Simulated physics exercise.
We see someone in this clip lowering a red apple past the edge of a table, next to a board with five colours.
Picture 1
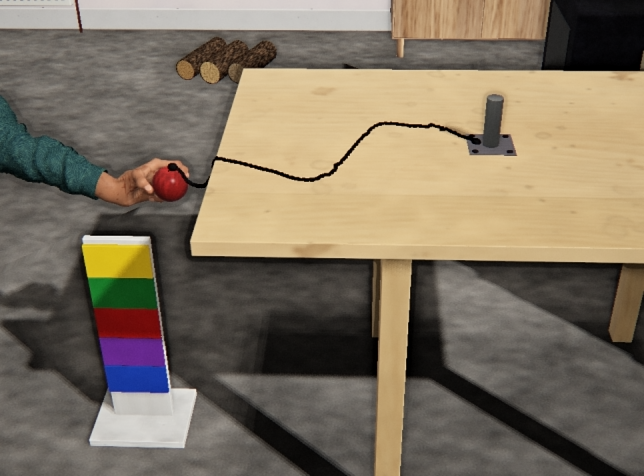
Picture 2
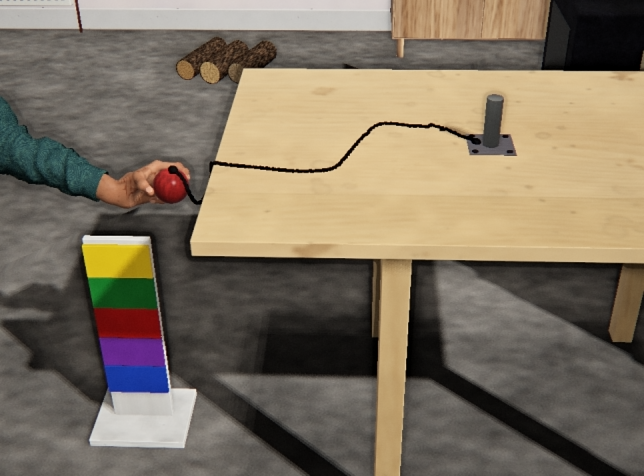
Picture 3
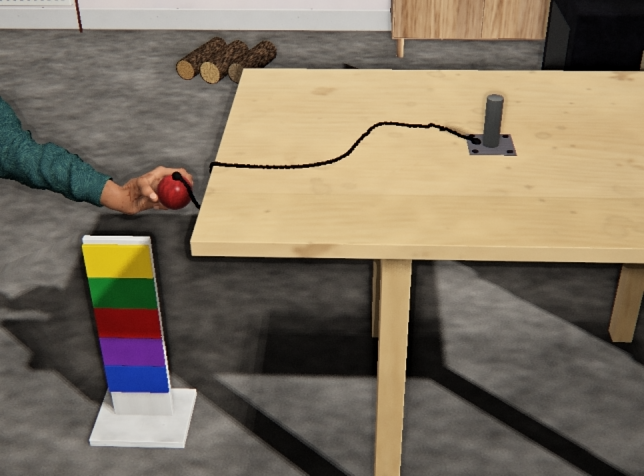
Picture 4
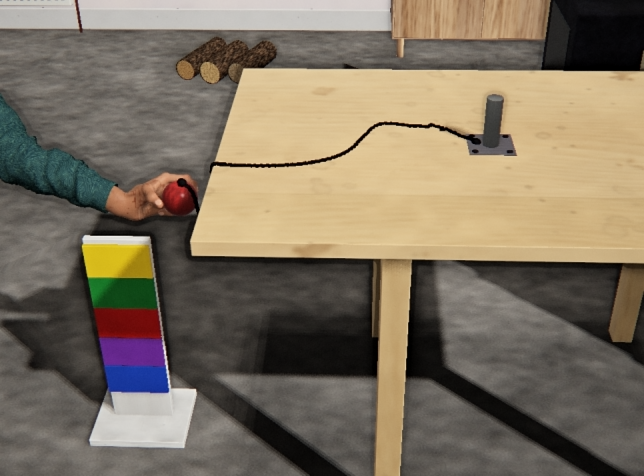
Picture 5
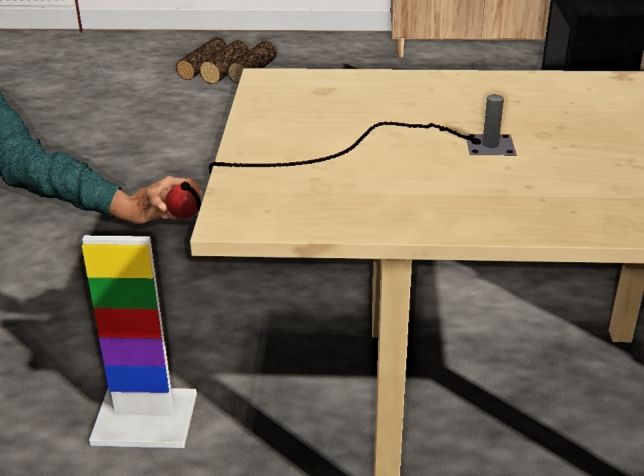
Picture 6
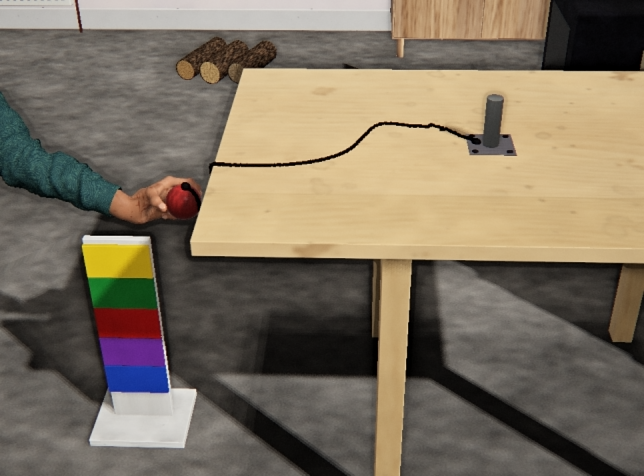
A hand held a red ball tied to a black cord beside a wooden table, above a striped color stand, then moved it slightly right and down toward the table's edge before keeping still.
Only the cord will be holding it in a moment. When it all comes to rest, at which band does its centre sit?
At red.
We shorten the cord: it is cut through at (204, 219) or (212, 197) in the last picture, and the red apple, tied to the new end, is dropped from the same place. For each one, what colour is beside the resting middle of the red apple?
Lab note - try 1: Green; try 2: Yellow.
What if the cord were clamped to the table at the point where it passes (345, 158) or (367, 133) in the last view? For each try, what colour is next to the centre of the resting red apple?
Yellow, then green.
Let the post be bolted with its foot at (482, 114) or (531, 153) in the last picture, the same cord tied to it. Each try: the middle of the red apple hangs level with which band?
Result 1: Red. Result 2: Green.
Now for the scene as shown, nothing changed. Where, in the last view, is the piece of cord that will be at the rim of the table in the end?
It's near (287, 165) in the last picture.
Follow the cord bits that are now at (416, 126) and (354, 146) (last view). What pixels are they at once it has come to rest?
At (389, 143), then (293, 143).
A little later, apple near (261, 283); level with green.
Next, apple near (211, 314); level with red.
When it is over, apple near (227, 317); level with red. The red one.
